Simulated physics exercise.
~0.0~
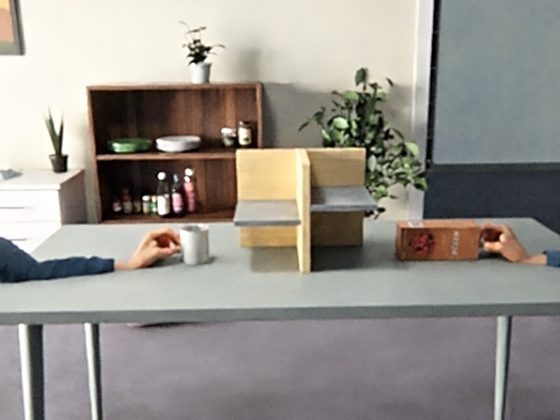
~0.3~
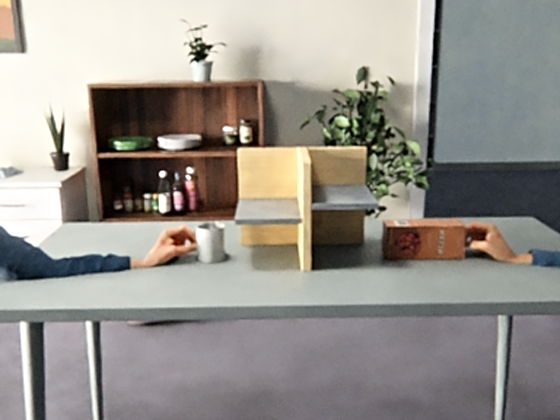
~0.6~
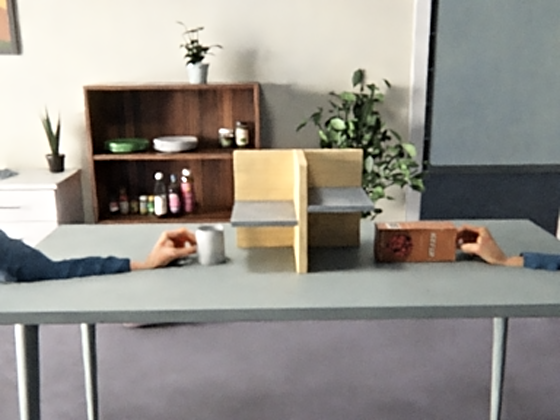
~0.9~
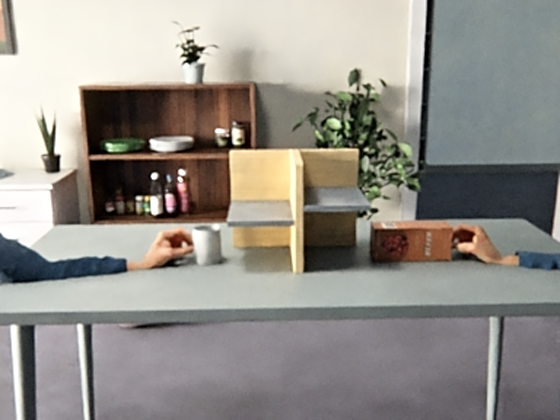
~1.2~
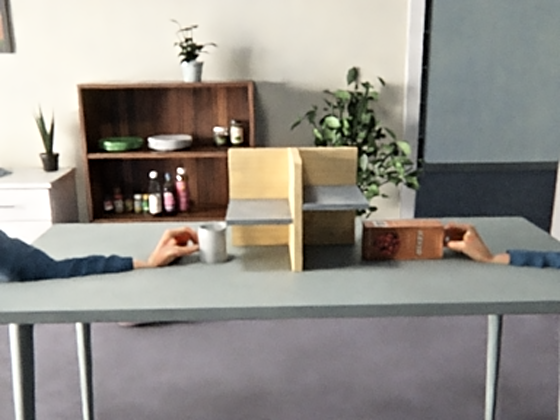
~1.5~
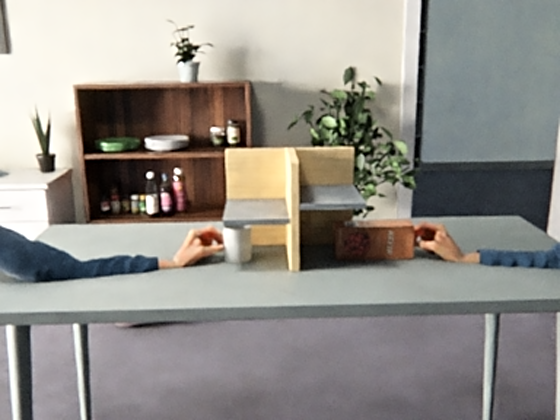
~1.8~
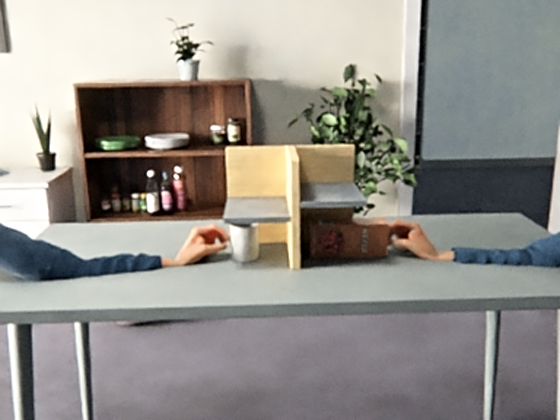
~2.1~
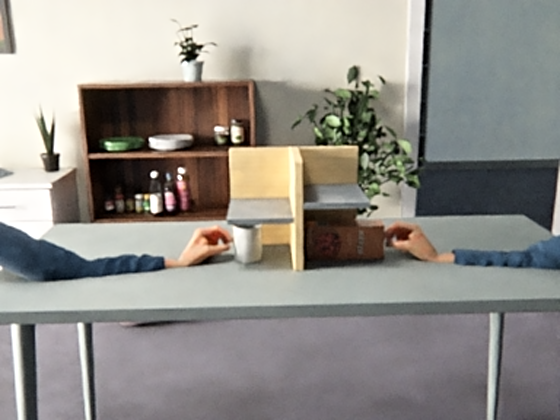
Two hands sliding a white beaker and an orange carton inward from opposite sides until both sit under a stand's grey shelves.
